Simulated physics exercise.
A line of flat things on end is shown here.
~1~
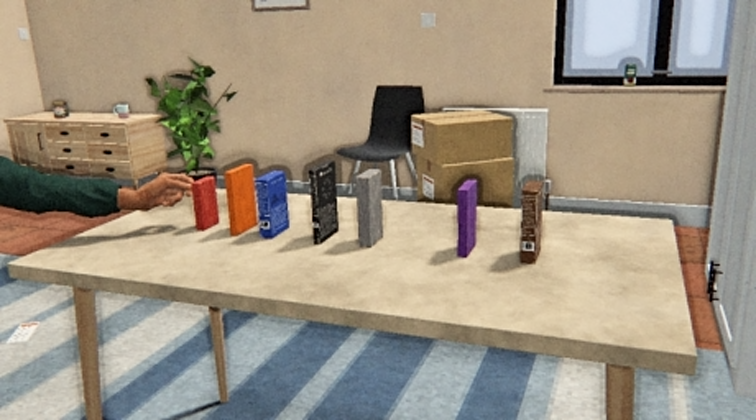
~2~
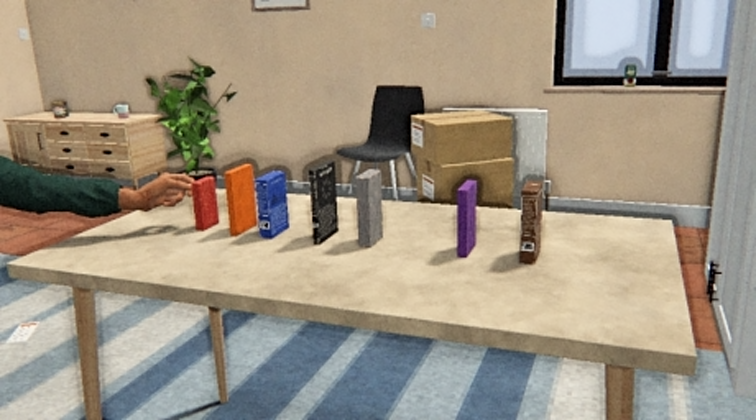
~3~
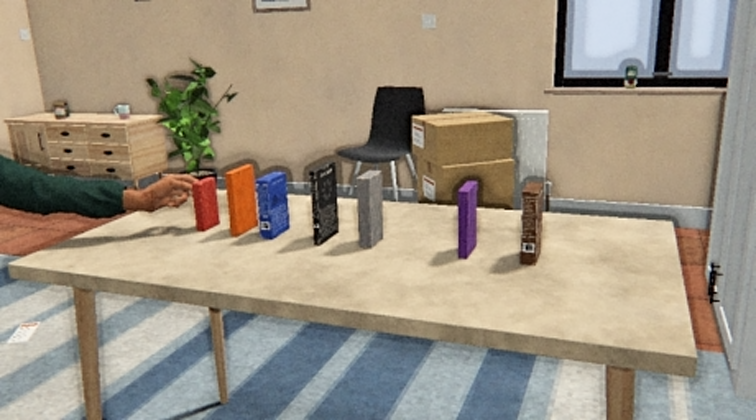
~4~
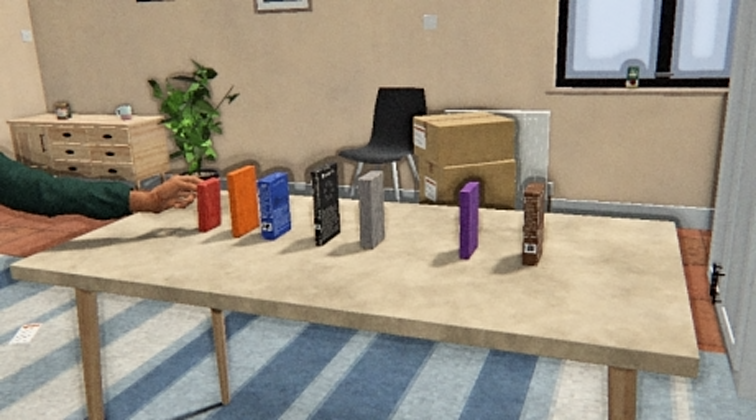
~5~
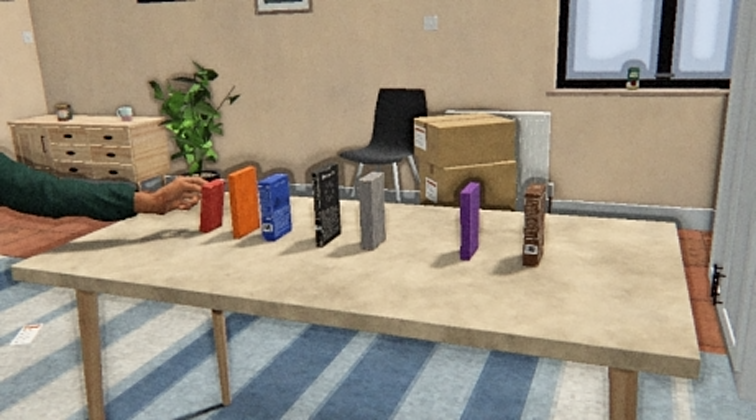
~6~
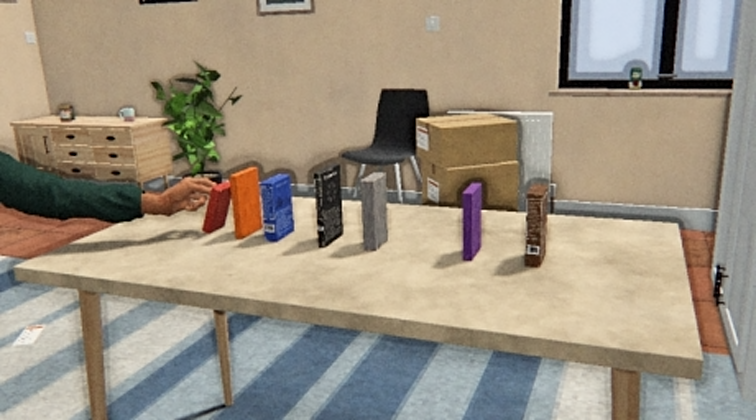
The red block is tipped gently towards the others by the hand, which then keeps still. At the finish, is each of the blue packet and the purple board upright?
Blue packet: No; purple board: Yes.
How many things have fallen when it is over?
5.
Then, 0.40 s past the last view, red block 75° over; blue packet rocked 35° from its first pose near (294, 210); orange board rocked 48° from its first pose.
Then, 0.70 s past the last view, red block 80° over; blue packet on its side near (312, 228); orange board rocked 67° from its first pose; black packet rocked 63° from its first pose.
Then, 1.00 s past the last view, red block 80° over; blue packet on its side near (312, 229); grey block on its side; black packet on its side.
Finally, down or leaning hard on the table, black packet, orange board, blue packet and grey block; purple board still in place. Final places as the last picture's camera would see them, blue packet near (313, 229), purple board near (472, 222).
